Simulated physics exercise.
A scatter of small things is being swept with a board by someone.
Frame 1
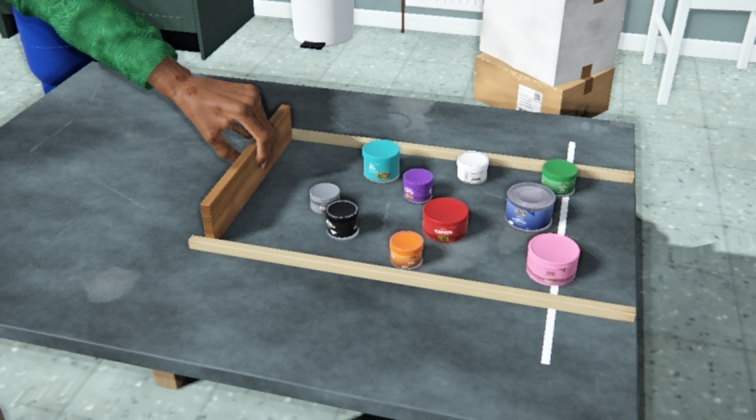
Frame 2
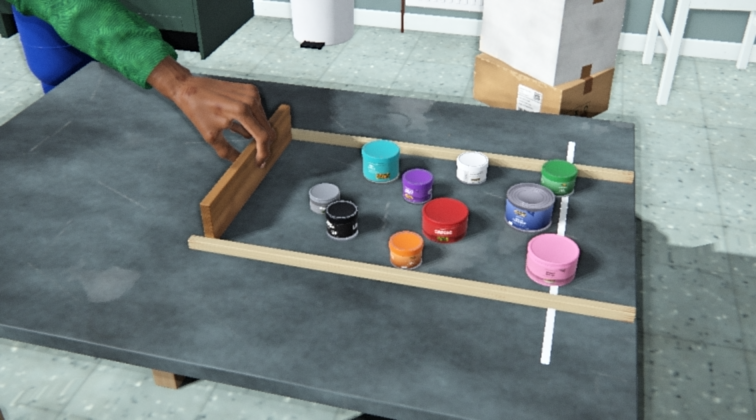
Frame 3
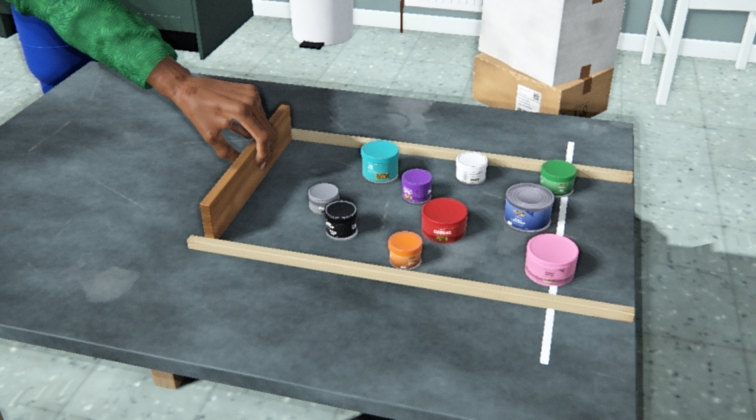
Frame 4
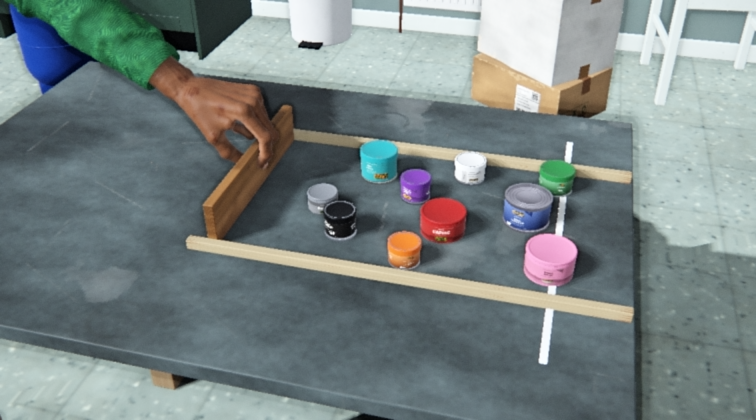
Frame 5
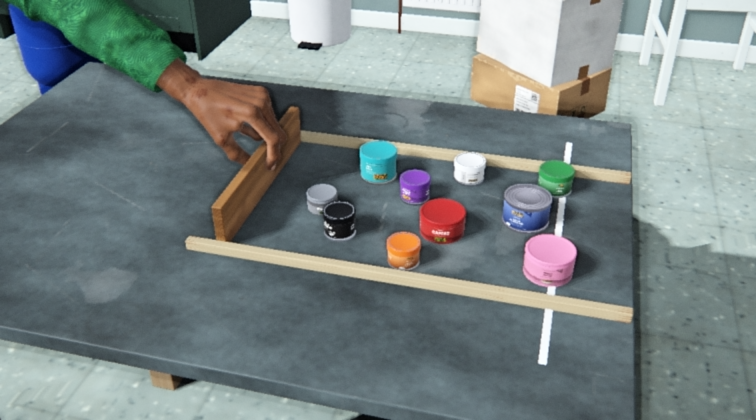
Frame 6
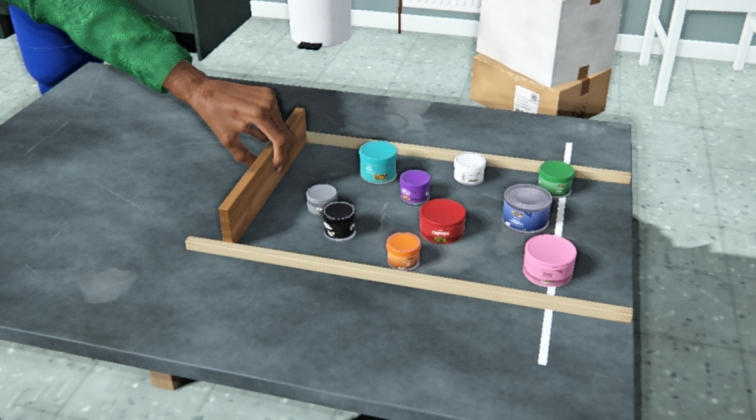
A brown hand in a fuzzy green sleeve grips an upright wooden board at the left of a dark tabletop, seen from above at an angle, in a pale-floored room with boxes behind. Colourful tubs and tins sit scattered between two wooden strips, pink, blue and green near a white line at right. The hand first stays nearly still, then slides the board slightly rightward.
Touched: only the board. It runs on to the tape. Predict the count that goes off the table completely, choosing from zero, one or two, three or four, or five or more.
The count is zero.
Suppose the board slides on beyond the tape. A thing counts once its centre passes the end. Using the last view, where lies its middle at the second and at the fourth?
(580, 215), then (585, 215).
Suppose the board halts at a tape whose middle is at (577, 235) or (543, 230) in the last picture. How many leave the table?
Try by try, 0 and 0.
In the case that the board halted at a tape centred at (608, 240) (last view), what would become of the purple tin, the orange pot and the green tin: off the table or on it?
The purple tin? It is safe. The orange pot? It is safe. The green tin? It does not stay.
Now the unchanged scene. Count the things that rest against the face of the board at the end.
It touches 6.
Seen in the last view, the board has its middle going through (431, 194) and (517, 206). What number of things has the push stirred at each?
At the first place 7, at the second 10.
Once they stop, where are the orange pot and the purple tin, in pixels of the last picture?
The orange pot ends at (570, 283) and the purple tin at (576, 213).
Early on, none off yet; pink tub at rest near (549, 261); green tin at rest near (556, 180); blue tin at rest near (527, 209).
Finally, the number that fall off is zero.
